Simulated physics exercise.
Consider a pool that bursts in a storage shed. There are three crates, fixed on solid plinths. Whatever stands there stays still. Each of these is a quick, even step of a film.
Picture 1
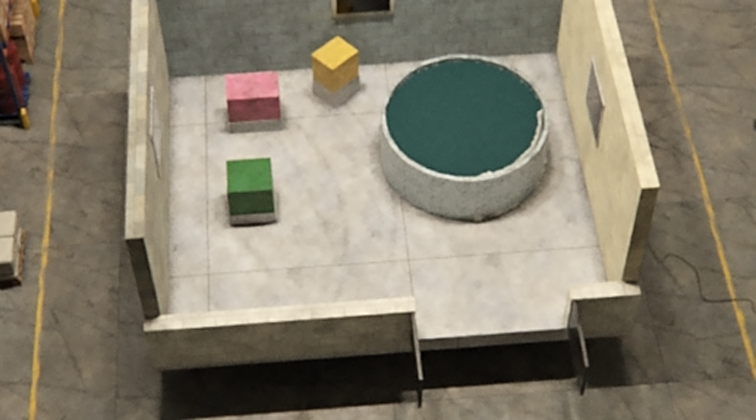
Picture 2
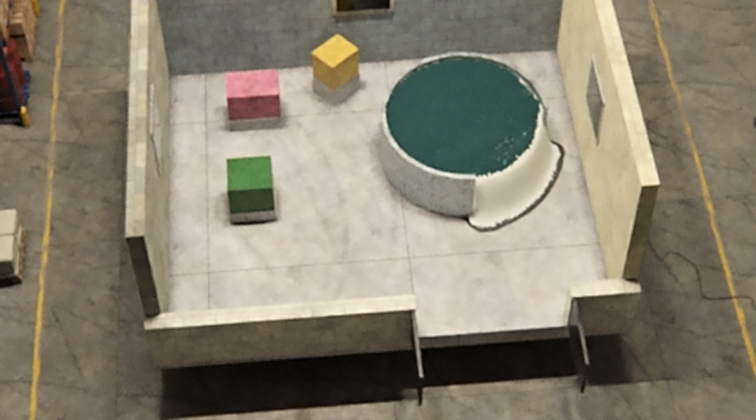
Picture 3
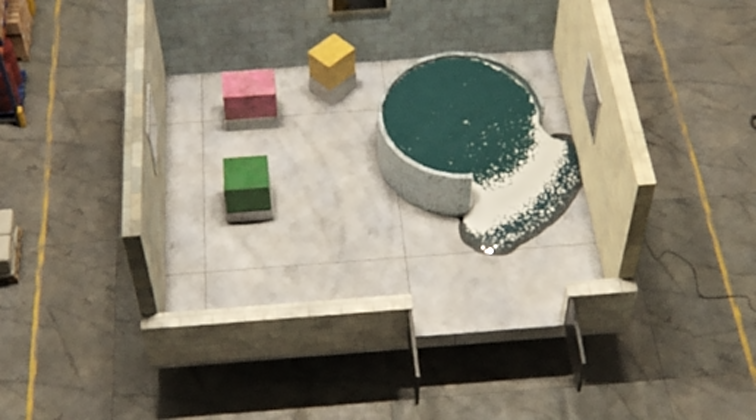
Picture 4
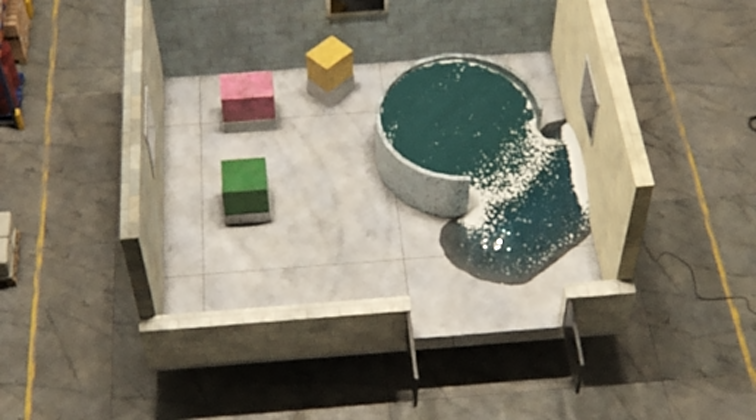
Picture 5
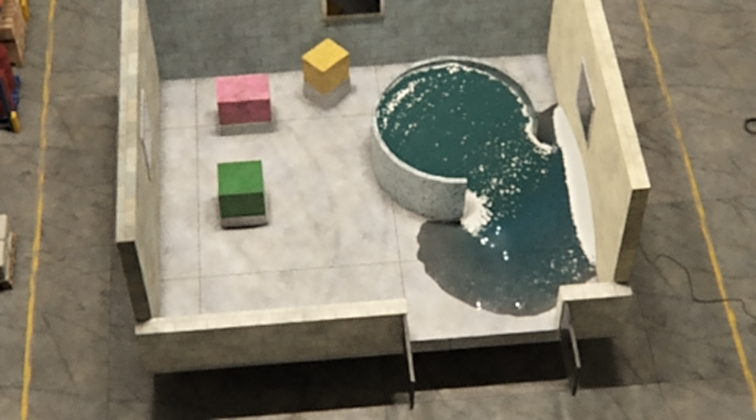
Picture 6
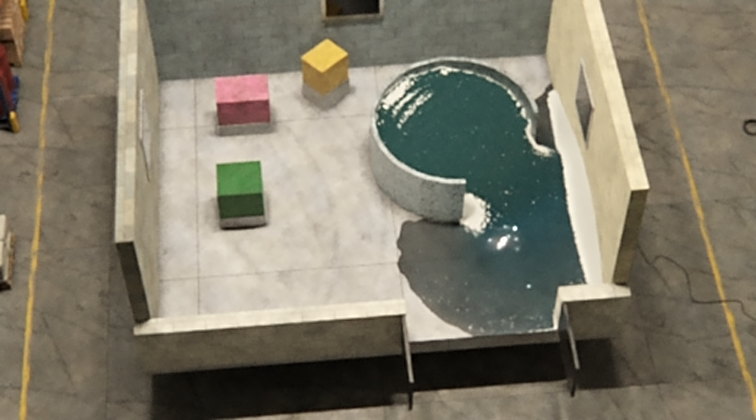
The clip opens on a roofless shed with a round, full pool at right and pink, yellow and green crates at left. The pool's lower right side bursts, and dark green water pours out toward the right wall, then spreads across the floor to the front doorway, while the crates stay still.
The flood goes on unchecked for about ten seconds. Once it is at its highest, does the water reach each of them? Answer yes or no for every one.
Green crate: No, it stays dry; pink crate: No, it stays dry; yellow crate: No, it stays dry.
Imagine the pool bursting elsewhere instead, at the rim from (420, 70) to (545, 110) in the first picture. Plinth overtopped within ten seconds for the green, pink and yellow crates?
My guess is green remains untouched, pink remains untouched, and yellow goes wet.
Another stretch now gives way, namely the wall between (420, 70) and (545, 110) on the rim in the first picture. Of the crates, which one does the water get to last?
Answer: The green one.
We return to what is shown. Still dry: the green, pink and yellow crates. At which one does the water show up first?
The yellow one it is.
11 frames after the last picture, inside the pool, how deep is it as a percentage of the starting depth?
I'd put it near 38 per cent.
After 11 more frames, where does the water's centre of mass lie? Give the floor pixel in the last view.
Near pixel (501, 200).
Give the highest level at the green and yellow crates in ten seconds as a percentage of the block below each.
Roughly 40 per cent for the first, 50 per cent for the second.
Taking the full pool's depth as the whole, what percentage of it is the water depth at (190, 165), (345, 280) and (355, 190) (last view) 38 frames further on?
In order: Roughly 6, 2 and 4 in a hundred.
A moment on, water covers 30 % of the floor; the green crate not reached, the pink crate not reached, the yellow crate not reached.
Next, water covers 35 % of the floor; the green crate not reached, the pink crate not reached, the yellow crate not reached.
Then, water covers 70 % of the floor; the green crate water round its plinth, the pink crate not reached, the yellow crate water round its plinth.
Later, water covers 95 % of the floor; the green crate water round its plinth, the pink crate water round its plinth, the yellow crate water round its plinth.
In the end, water covers 100 % of the floor; the green crate stayed above the water, the pink crate stayed above the water, the yellow crate stayed above the water.
